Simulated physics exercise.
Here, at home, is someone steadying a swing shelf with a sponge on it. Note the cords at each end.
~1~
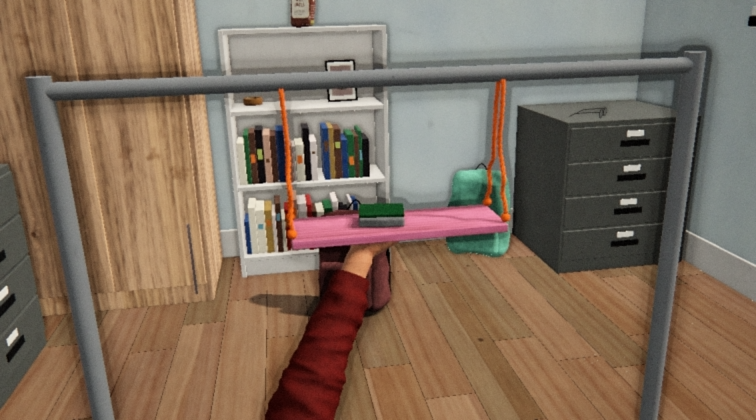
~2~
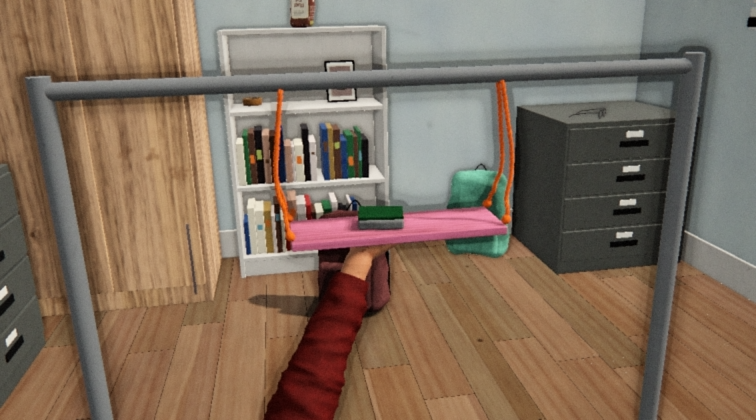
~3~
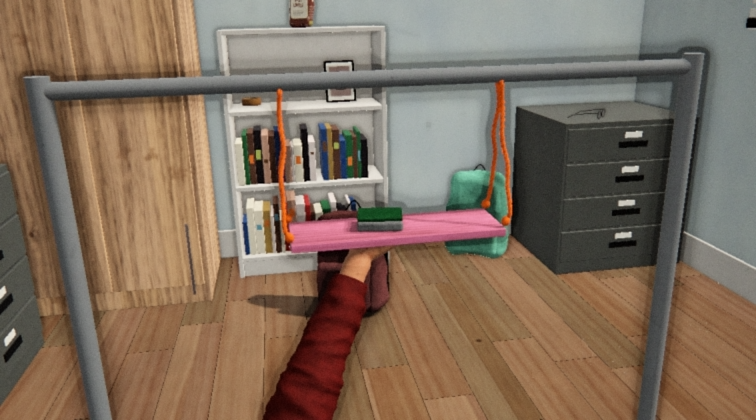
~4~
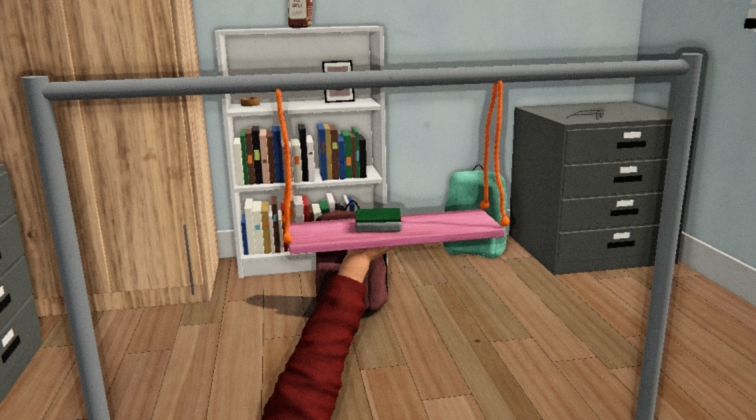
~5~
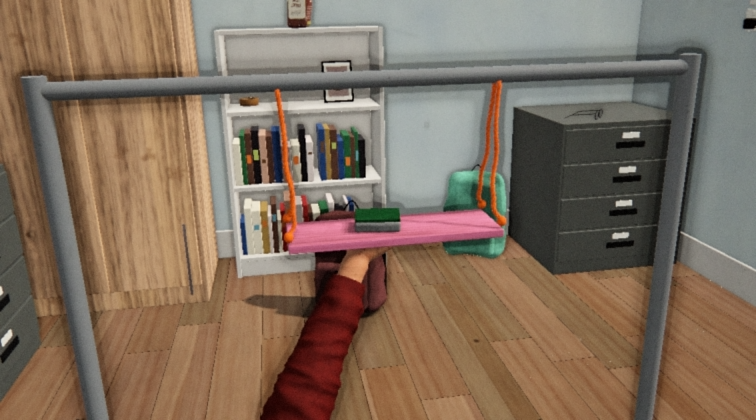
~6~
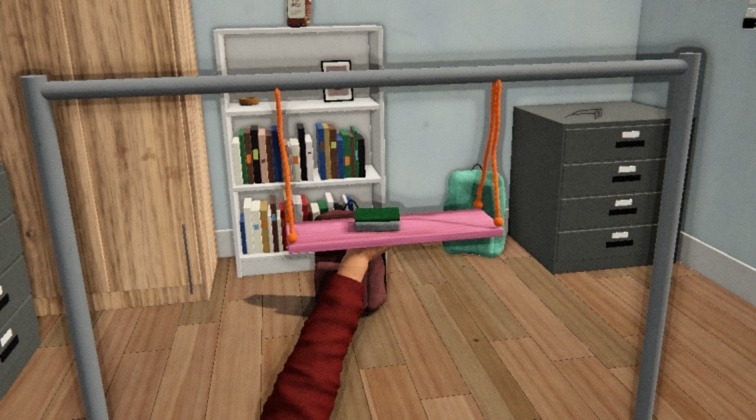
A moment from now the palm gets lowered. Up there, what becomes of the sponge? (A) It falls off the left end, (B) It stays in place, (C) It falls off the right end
The answer is B.
Then, 0.54 s later than the last view, board level; sponge on the board near (377, 222).
Then, 1.10 s later than the last view, board level; sponge on the board near (377, 223).
Finally, board level; sponge on the board near (377, 223). The sponge remains aboard.
